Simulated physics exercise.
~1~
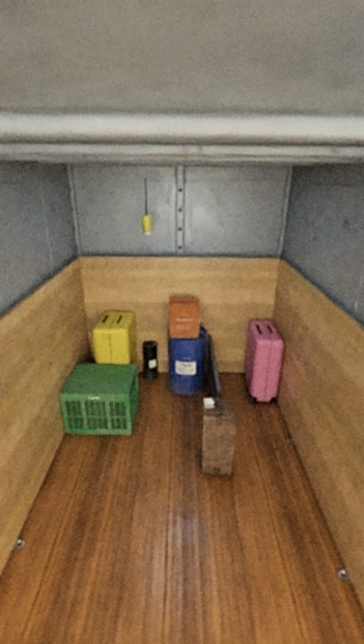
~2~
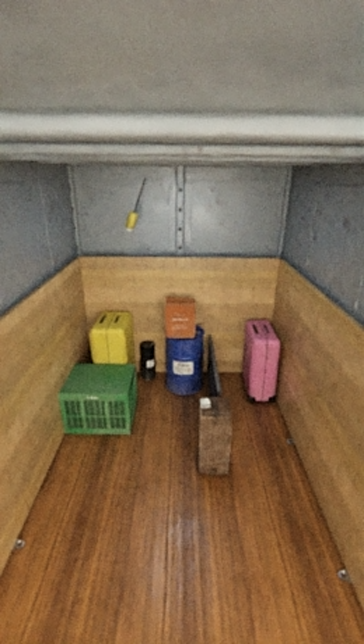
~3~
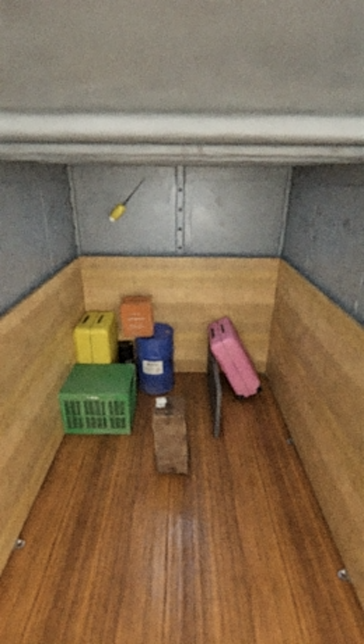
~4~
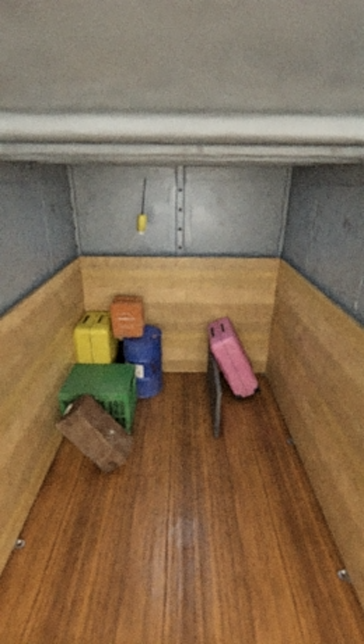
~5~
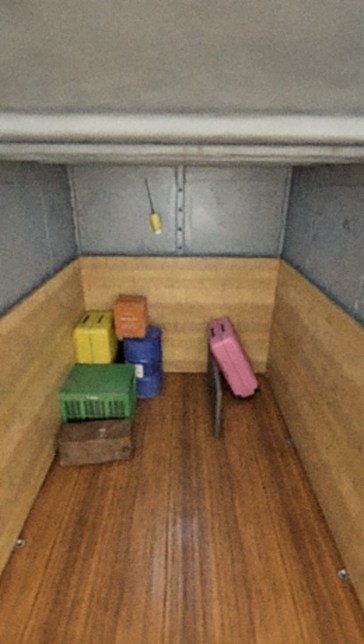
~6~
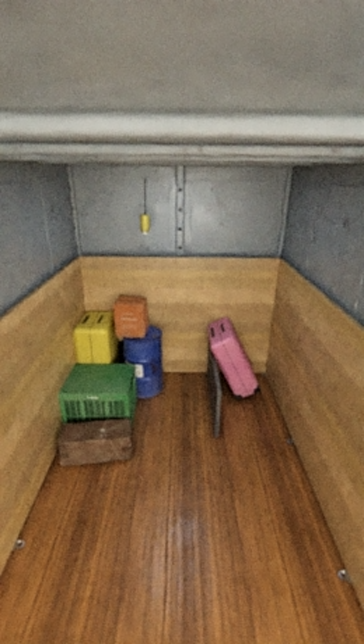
Brown box sliding left across a van's load bay and tipping onto its side by the green chest, pink case left leaning.
